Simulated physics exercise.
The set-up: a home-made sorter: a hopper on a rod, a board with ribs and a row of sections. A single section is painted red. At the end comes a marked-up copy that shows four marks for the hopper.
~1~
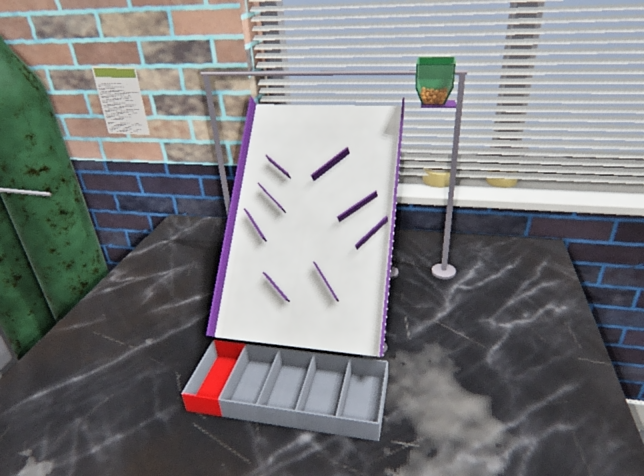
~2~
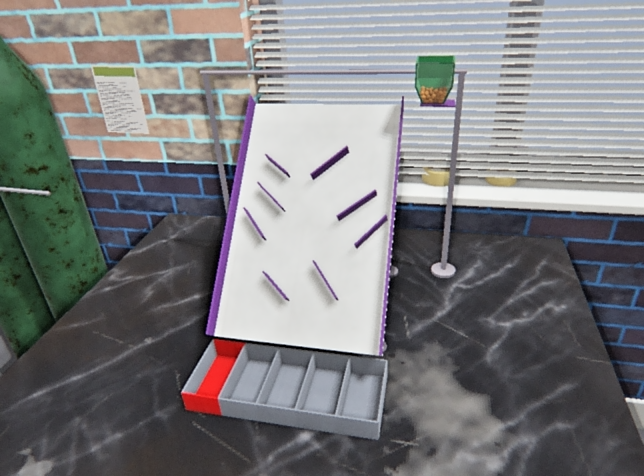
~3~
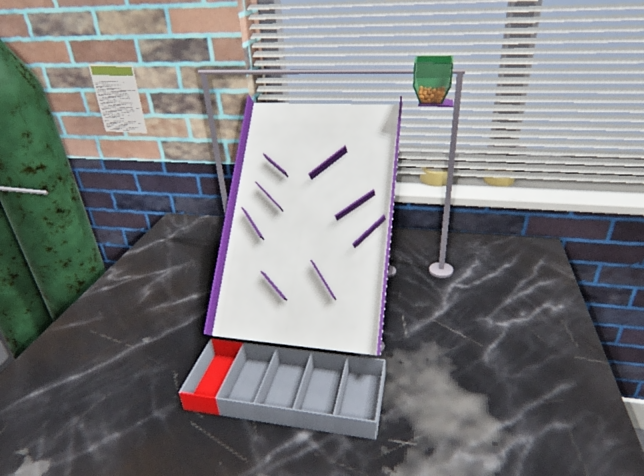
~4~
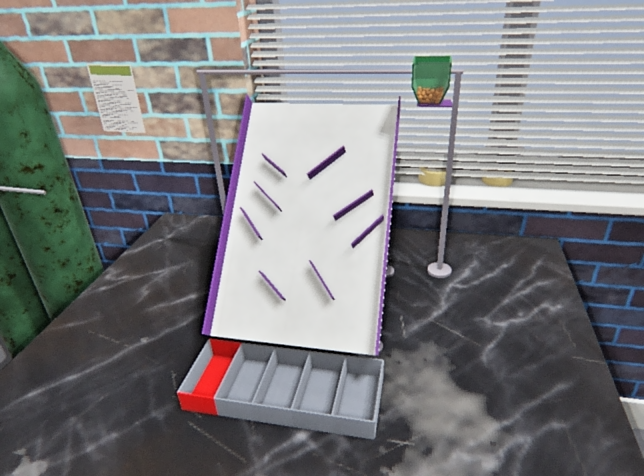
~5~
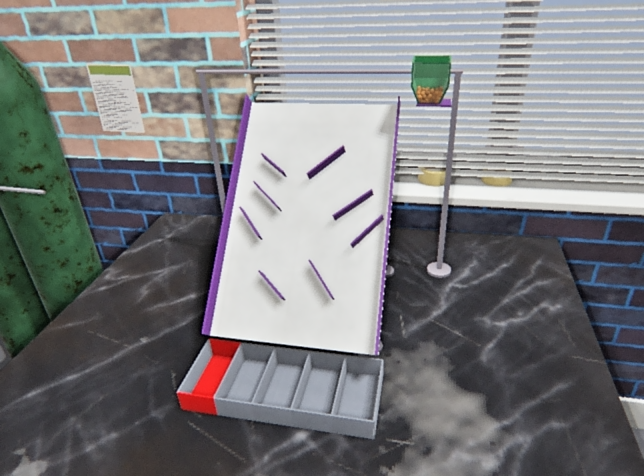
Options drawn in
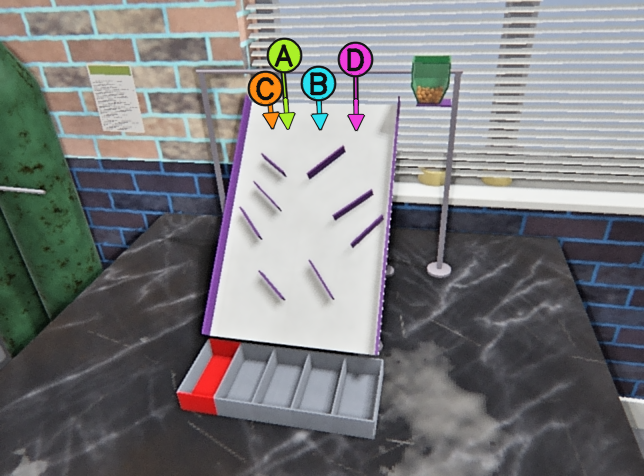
A white board with purple edges and slanted purple ribs leans upright on a dark, white-veined marble surface, seen from the front and slightly above, before brick walls and a window with blinds. A green hopper of roasted chickpeas sits on a rod at upper right, and below the board lies a grey tray, its leftmost section red. Nothing moves except the view, which shifts very slightly.
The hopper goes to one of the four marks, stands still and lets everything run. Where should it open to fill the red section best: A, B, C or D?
C.
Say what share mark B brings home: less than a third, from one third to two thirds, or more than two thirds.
Mark B gives less than a third.
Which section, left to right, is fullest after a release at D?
It is the third one.
On the marked copy, mark A meets the board at (287, 123); mark B meets the board at (320, 123); mark C meets the board at (271, 122); mark D meets the board at (356, 124).
With A, a small part in the red section, most in other sections, a stray few held on the board, a small part outside the box.
With B, a stray few in the red section, nearly all in other sections.
With C, about a third in the red section, about half in other sections, a small part outside the box.
With D, a stray few in the red section, nearly all in other sections.
